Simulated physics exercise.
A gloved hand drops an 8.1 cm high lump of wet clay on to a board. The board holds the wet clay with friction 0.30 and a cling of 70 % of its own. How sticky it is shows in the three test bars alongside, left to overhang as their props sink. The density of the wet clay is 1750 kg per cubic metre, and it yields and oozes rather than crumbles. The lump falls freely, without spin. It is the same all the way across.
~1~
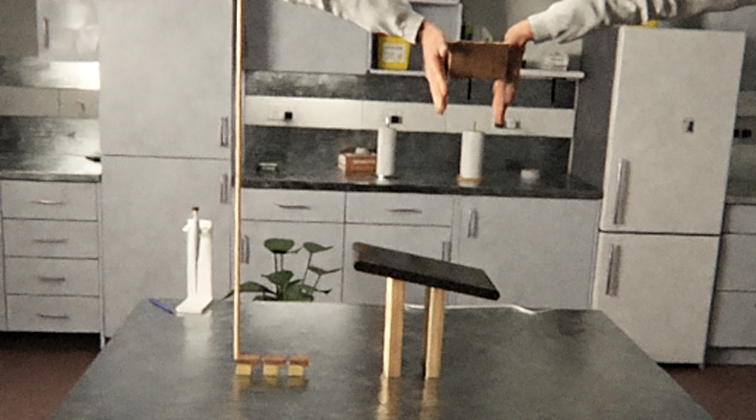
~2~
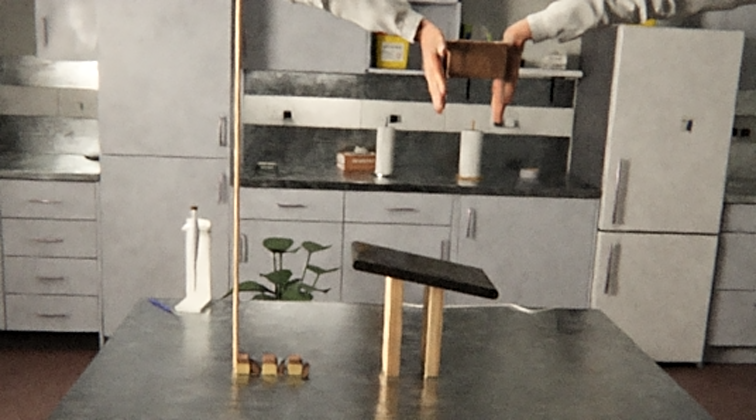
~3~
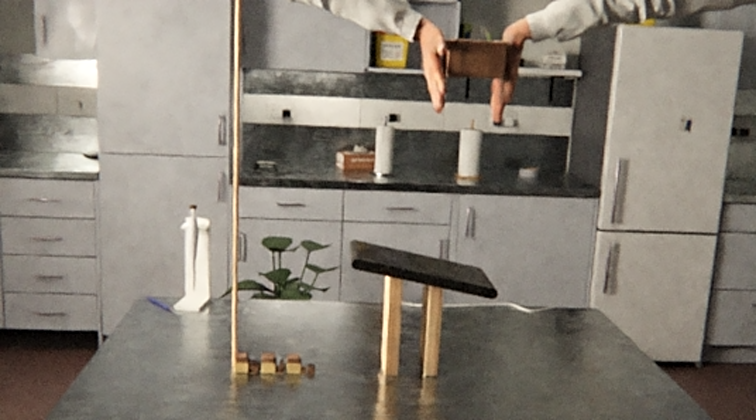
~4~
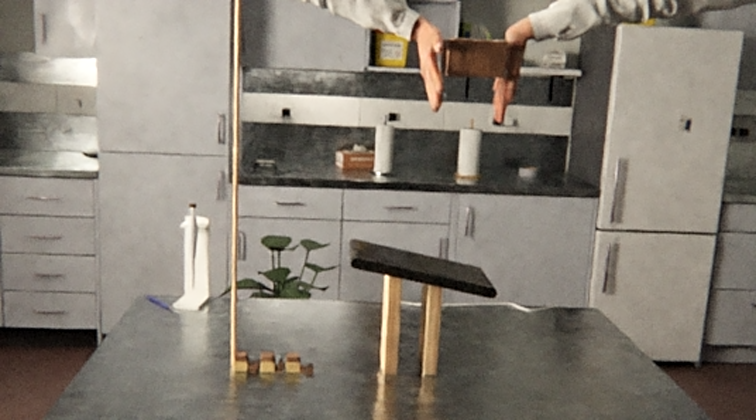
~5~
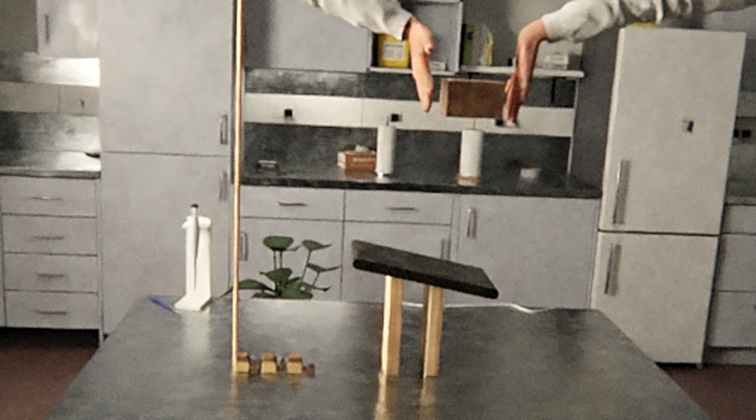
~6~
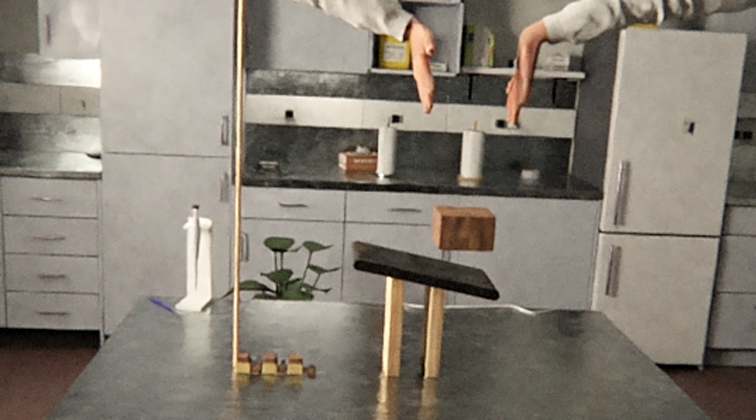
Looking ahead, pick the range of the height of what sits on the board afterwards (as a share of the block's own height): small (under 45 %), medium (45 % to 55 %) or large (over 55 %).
It comes out medium: 45 % to 55 %.
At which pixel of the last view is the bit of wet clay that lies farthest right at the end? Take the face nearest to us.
Near (503, 283).
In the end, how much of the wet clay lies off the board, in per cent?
Roughly 40 % off the board.
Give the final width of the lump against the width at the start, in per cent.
Some 210 %.
Last picture + 0.11 s, it stands 51 % of its first height and 13 % has gone off the board.
Last picture + 0.24 s, it stands 51 % of its first height and 27 % has gone off the board.
Last picture + 0.38 s, it stands 51 % of its first height and 38 % has gone off the board.
Last picture + 0.51 s, it stands 51 % of its first height and 38 % has gone off the board.
Last picture + 1.07 s, it stands 50 % of its first height and 38 % has gone off the board.
